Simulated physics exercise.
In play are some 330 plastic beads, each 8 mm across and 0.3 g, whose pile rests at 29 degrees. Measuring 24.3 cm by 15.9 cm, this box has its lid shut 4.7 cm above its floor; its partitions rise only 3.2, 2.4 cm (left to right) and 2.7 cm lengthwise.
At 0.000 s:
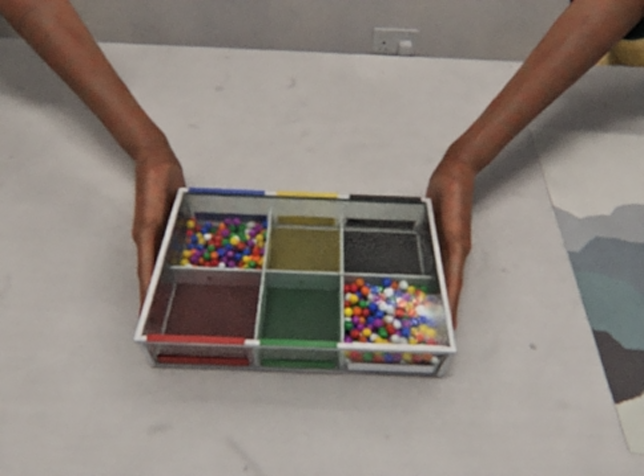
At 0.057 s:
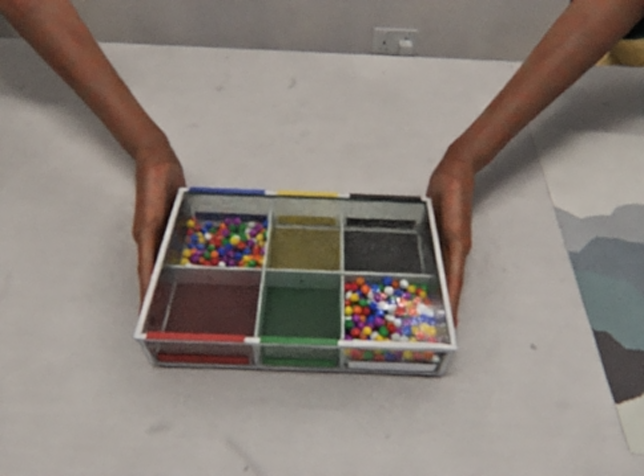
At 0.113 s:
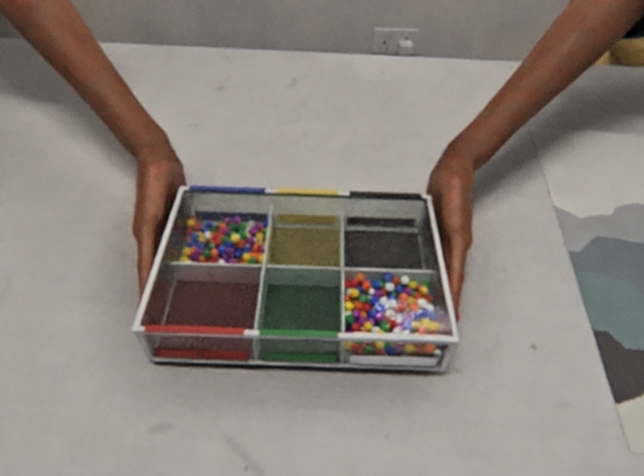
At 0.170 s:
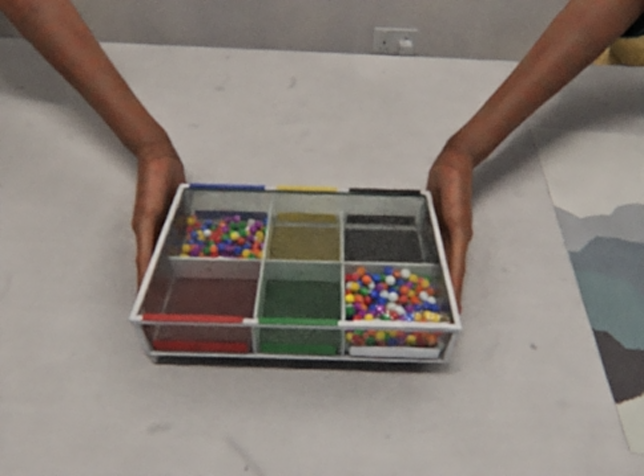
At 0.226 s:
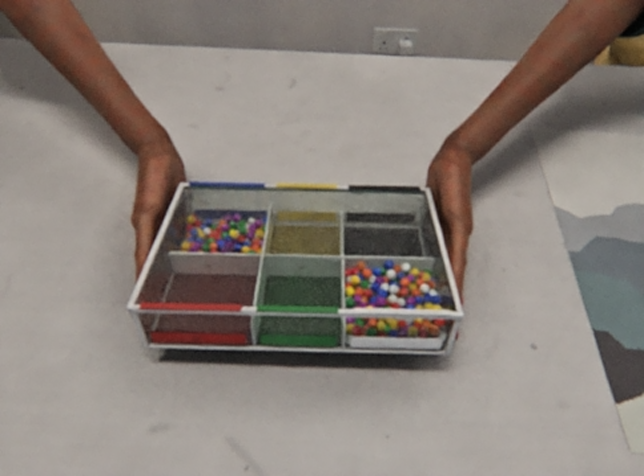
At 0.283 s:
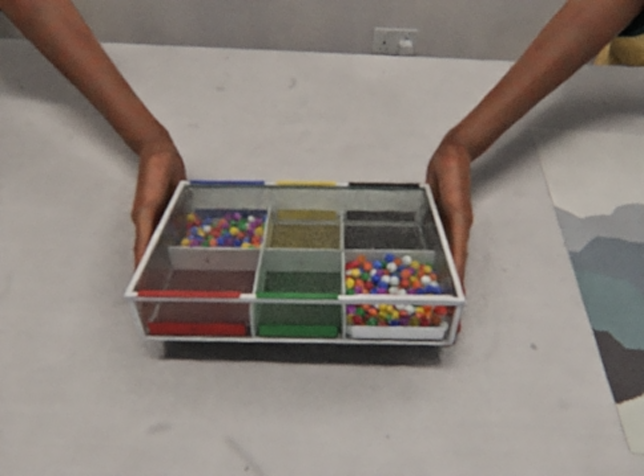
Clear divided box of multicoloured beads tilting backward as two hands raise its front edge, the beads staying in two compartments.
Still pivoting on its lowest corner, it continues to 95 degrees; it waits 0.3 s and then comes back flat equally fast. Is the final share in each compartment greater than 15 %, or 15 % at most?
One by one: Red: Does not qualify; blue: Qualifies; green: Does not qualify; yellow: Qualifies; white: Does not qualify; black: Qualifies.
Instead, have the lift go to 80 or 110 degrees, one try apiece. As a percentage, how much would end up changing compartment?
Some 35 and some 65 per cent, respectively.
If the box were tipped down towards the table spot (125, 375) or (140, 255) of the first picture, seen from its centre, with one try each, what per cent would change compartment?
First try: About 60 percent; second try: About 60 percent.
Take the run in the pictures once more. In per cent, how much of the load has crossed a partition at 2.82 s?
Some 60 per cent.
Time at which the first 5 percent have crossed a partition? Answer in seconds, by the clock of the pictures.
Reading: T about 1.25 s.
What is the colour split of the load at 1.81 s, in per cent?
Red 0; blue 35; green 0; yellow 15; white 15; black 30.
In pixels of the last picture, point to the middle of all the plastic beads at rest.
My guess is close to (308, 238).
After 1.81 s, tilt 95 degrees; blue 35 %, yellow 15 %, white 15 %, black 30 %.
After 2.82 s, tilt 48 degrees; blue 35 %, yellow 25 %, white 5 %, black 35 %.
After 3.82 s, tilt 0 degrees; blue 40 %, yellow 25 %, white 5 %, black 35 %.
By 4.6 s all is still; red 0 %, blue 40 %, green 0 %, yellow 25 %, white 5 %, black 35 %.
